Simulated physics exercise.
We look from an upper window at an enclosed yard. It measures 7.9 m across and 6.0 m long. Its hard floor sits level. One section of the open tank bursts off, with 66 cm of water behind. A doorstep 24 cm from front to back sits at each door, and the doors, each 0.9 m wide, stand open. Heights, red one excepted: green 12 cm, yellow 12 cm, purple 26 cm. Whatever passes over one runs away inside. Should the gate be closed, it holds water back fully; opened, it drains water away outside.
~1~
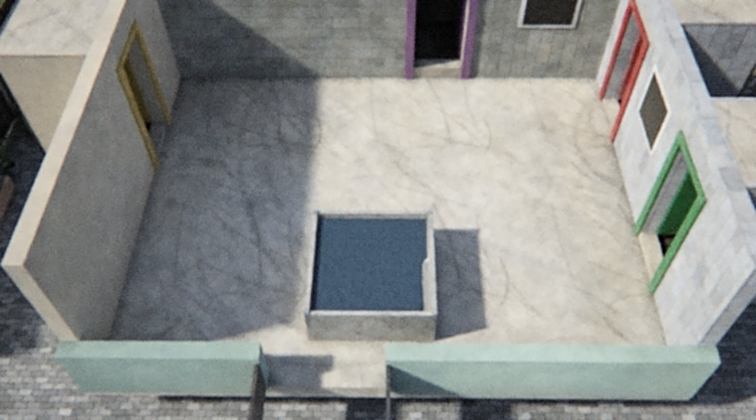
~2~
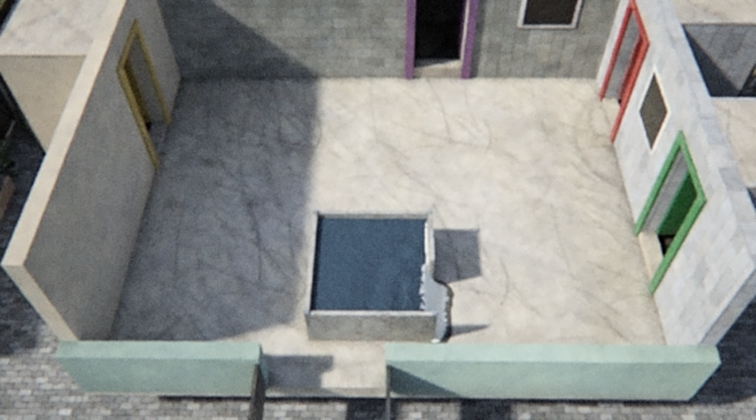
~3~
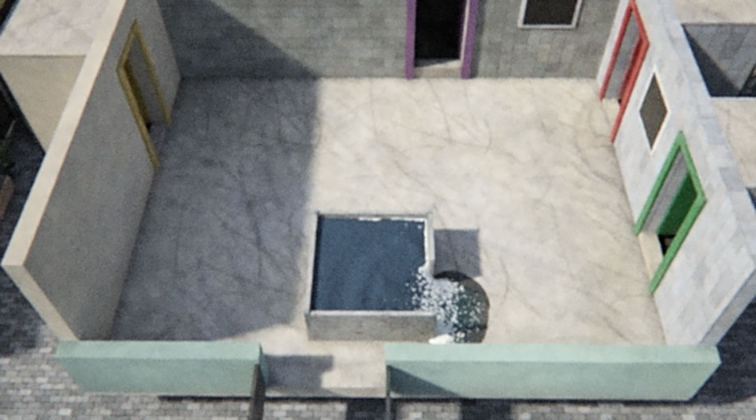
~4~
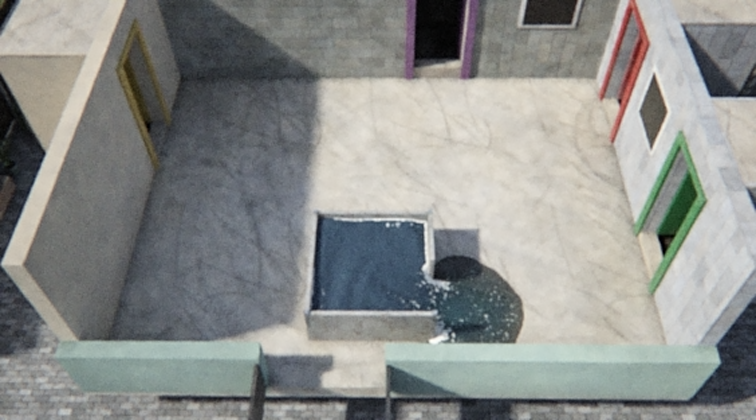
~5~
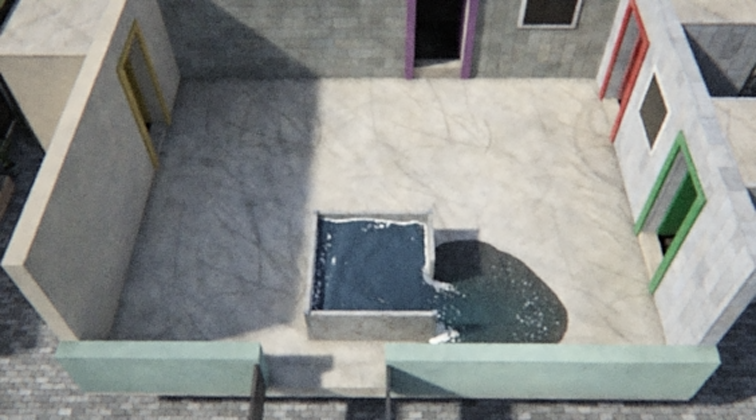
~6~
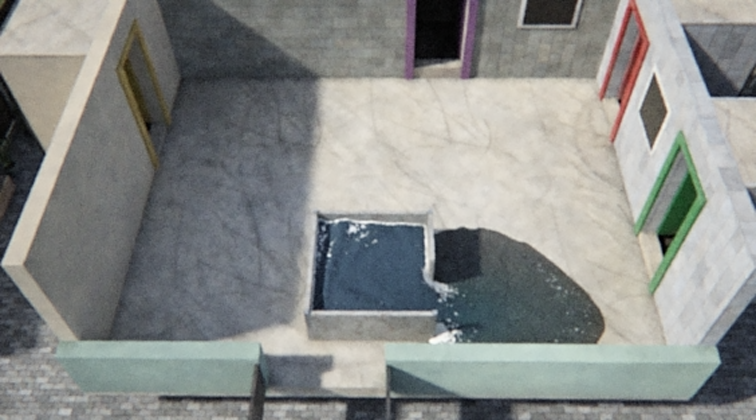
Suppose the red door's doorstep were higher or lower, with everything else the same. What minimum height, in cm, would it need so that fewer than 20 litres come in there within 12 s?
About 7 cm.
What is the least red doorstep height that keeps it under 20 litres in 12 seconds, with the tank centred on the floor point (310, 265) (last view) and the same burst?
I'd put it at close to 7.0 cm.
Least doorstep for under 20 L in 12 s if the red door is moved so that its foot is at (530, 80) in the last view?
You'd want it roughly 11.5 cm high.
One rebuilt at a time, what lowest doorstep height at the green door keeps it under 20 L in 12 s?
Green: 15 cm.
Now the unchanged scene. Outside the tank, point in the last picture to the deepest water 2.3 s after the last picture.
(658, 349).
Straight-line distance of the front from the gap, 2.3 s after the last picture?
5.4 m.
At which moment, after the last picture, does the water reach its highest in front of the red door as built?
Roughly at 8.5 s.
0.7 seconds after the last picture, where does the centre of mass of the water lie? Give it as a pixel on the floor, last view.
The water is centred around (432, 302) in the last picture's pixels.
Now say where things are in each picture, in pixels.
The first picture shows still water, 66 cm deep, in the open tank at (372, 263); the red door at (622, 76) is dry.
In the second picture, the gap is at (429, 305), the front 0.2 m out at (446, 332); the back of the open tank holds 66 cm.
In the third picture, the gap is at (429, 306), the front 0.8 m out at (483, 314); the back of the open tank holds 66 cm.
In the fourth picture, water pours out at (429, 306) and has run 1.3 m, to (517, 322); about 7 cm deep outside, 65 cm at the back.
In the fifth picture, the gap is at (429, 306), the front 1.9 m out at (562, 318); the back of the open tank holds 57 cm.
In the sixth picture, the gap is at (429, 305), the front 2.4 m out at (597, 326); the back of the open tank holds 55 cm; 3.4 m in a straight line remain to the red door at (622, 76).
Then, 0.7 s after the last picture water covers 15 % of the floor, deepest (34 cm) near (664, 373); it has not reached the red door.
Then, 2.3 s after the last picture water covers 25 % of the floor, deepest (26 cm) near (658, 349); 3 cm at the red door, 0 litres in over its 8 cm doorstep.
Then, 11.3 s after the last picture water covers 85 % of the floor, deepest (8 cm) near (176, 99); 7 cm at the red door, 13 litres in over its 8 cm doorstep.
At the red door as built, the water peaked near 10 cm, 8.3 s after the last picture.
Run again over the same 12 s with other heights there, 31 litres in over 6 cm, 13 litres over 8 cm. The limit of 20 litres is kept from about 7 cm up.
